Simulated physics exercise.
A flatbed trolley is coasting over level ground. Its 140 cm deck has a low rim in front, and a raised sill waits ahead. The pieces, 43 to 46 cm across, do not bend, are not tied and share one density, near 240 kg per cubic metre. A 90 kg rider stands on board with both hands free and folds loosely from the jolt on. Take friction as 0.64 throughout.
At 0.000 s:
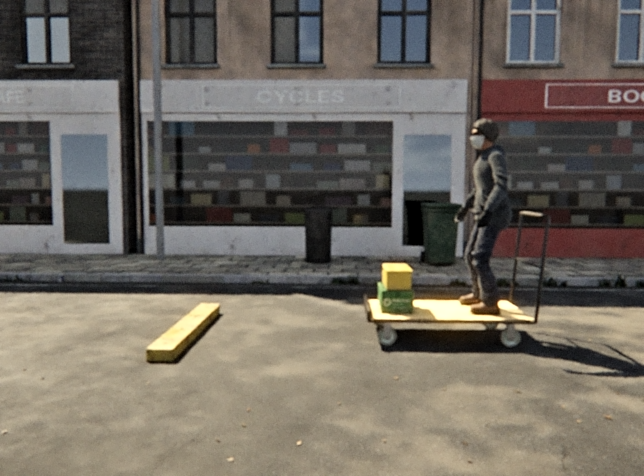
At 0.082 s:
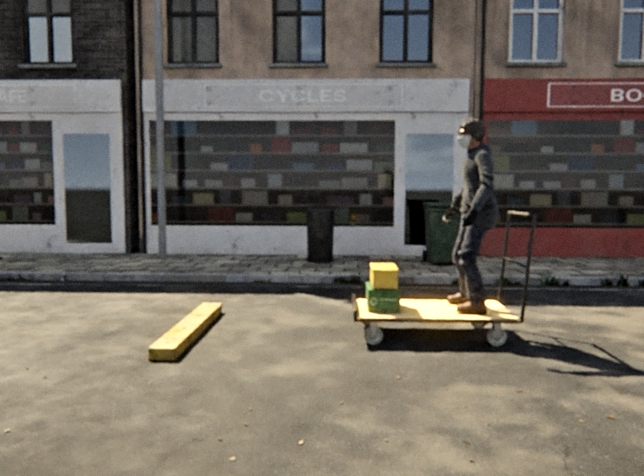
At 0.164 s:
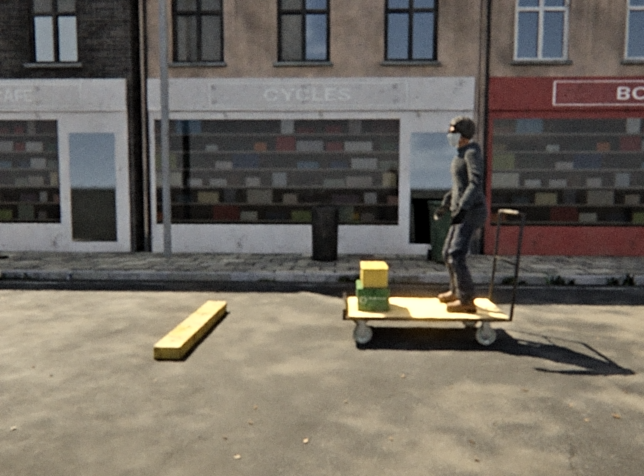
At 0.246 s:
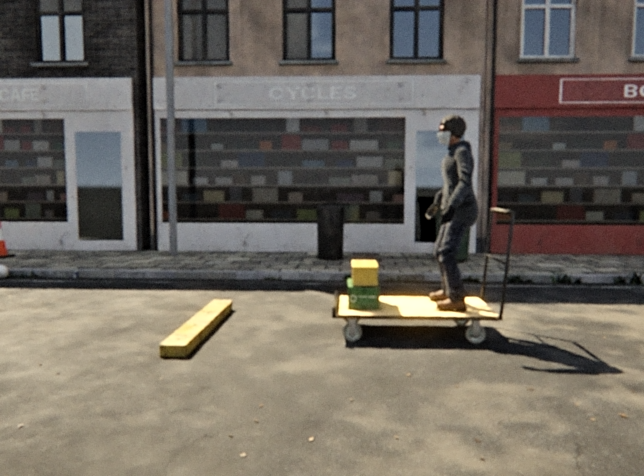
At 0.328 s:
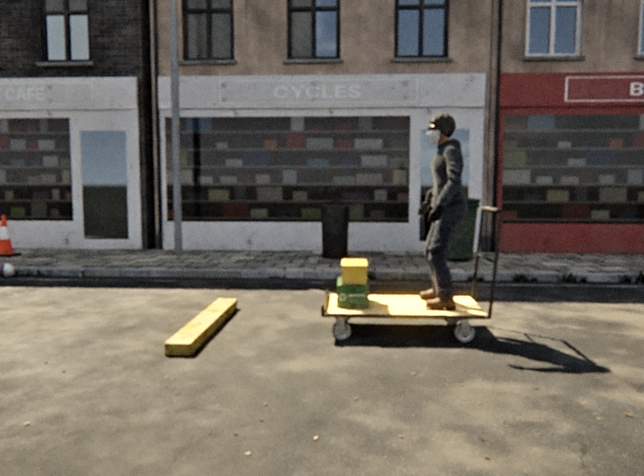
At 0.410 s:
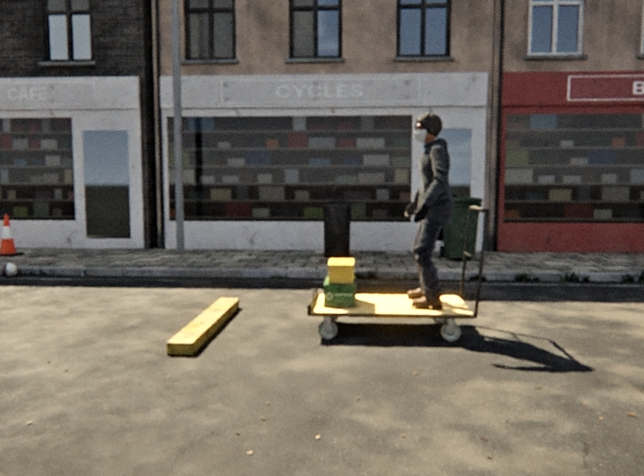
Rider in dark clothing and cap standing on a flatbed trolley with yellow and green totes, rolling left along a shop-lined street.
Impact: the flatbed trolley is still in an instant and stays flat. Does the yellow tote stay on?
The yellow tote comes off.
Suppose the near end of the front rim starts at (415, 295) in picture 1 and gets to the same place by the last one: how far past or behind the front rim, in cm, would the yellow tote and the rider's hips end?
In that case yellow 150 past, hips 70 past.
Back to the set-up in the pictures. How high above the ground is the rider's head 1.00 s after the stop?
Roughly 40 cm above it.
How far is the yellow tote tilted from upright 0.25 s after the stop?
Roughly 10° from upright.
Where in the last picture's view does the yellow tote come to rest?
At about (166, 315).
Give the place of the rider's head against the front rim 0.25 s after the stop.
About 60 cm behind the rim.
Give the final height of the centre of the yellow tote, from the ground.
Roughly 10 cm above it.
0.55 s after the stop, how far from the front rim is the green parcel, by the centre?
Some 20 cm behind it.
The wheels strike at 0.98 s.
After 1.23 s the yellow tote is 4 cm behind the rim, tilted 10°, near (214, 270) in the last picture's view.
After 1.53 s the yellow tote is 10 cm past the rim, tilted 100°, near (200, 285) in the last picture's view.
After 1.98 s the yellow tote is 44 cm past the rim, tilted 90°, near (165, 315) in the last picture's view.
At rest, 3.7 s, past the rim, yellow tote; behind it, green parcel and the rider's hips.
